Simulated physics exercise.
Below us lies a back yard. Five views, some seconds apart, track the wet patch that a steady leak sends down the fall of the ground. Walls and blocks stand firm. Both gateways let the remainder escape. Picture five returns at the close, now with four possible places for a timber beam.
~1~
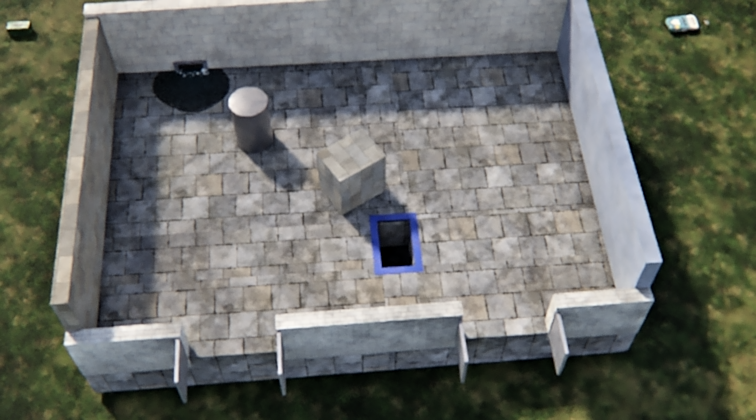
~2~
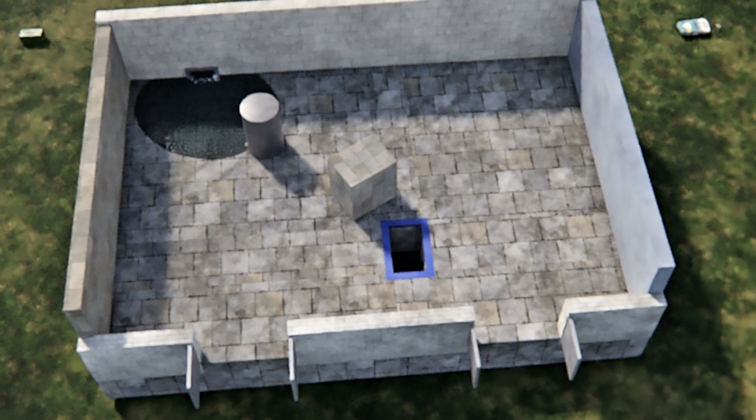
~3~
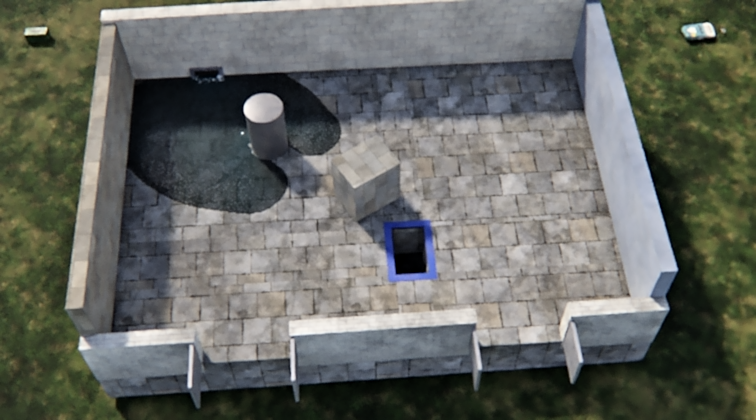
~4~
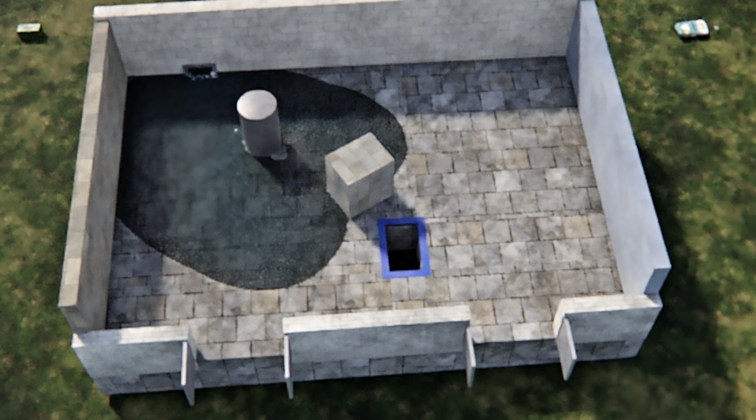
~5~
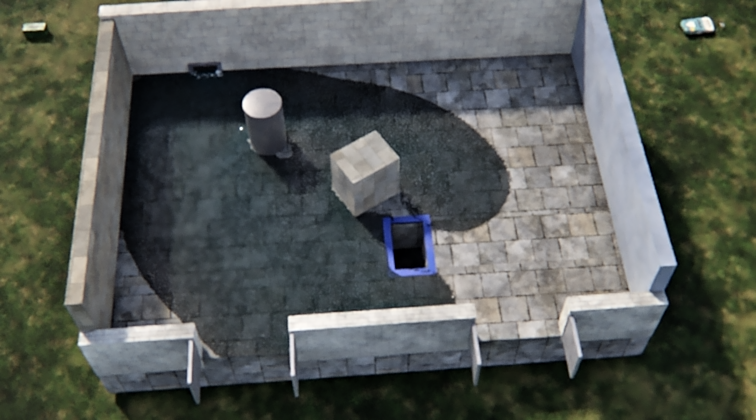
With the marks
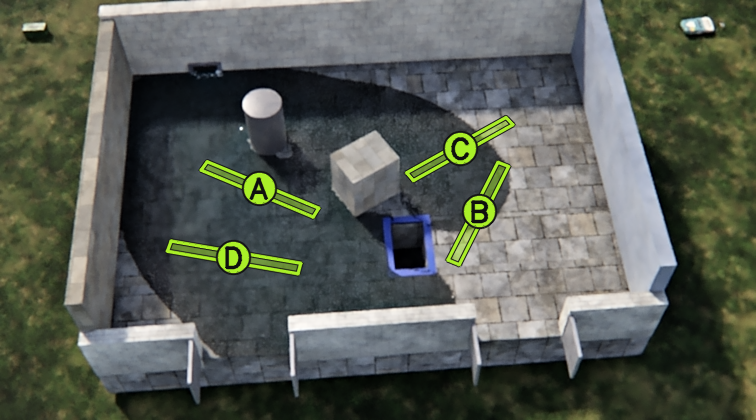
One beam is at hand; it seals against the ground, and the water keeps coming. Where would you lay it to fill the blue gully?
Use spot D.
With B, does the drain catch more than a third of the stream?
No, it does not.
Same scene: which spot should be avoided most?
It is A.
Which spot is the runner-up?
The answer is B.
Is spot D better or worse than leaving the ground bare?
Better.
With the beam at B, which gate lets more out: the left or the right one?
More leaves on the right.
On the marked copy, A from (204, 165) to (315, 212); B from (453, 262) to (503, 164); C from (410, 176) to (509, 121); D from (169, 246) to (299, 268).
With A, about 8 % of the stream runs into the blue gully, about 88 % out by the gates.
With B, about 23 % of the stream runs into the blue gully, about 72 % out by the gates.
With C, about 15 % of the stream runs into the blue gully, about 80 % out by the gates.
With D, about 35 % of the stream runs into the blue gully, about 61 % out by the gates.
